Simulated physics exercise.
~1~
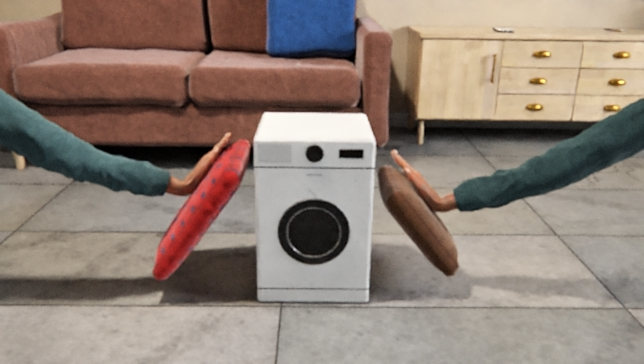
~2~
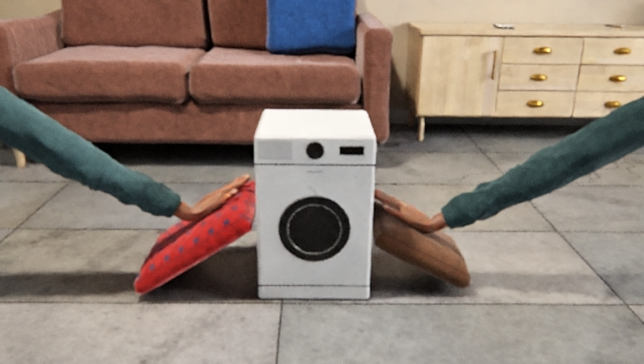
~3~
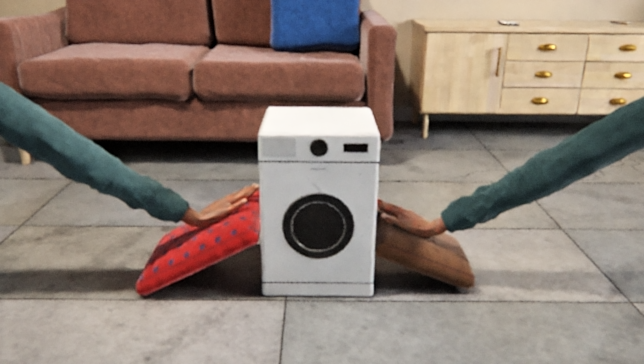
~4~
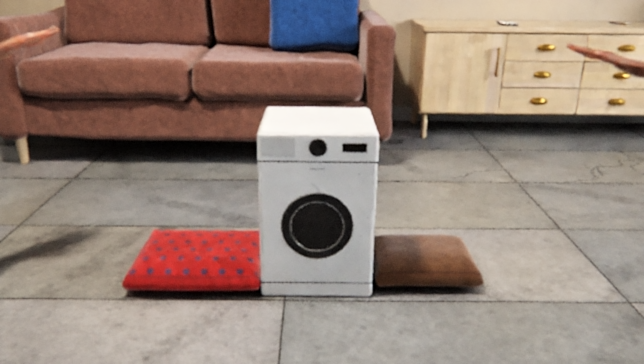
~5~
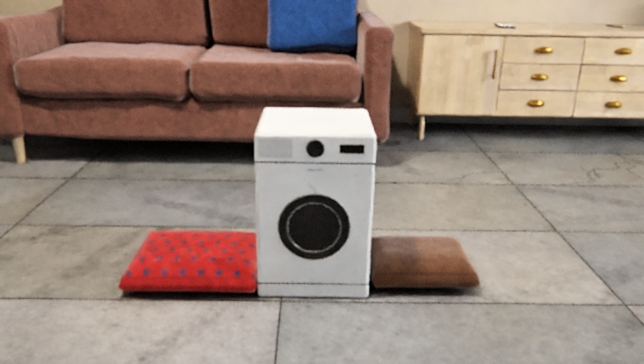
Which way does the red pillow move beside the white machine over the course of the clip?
The red pillow moves down, ending up flat on the floor to the left of the white machine.
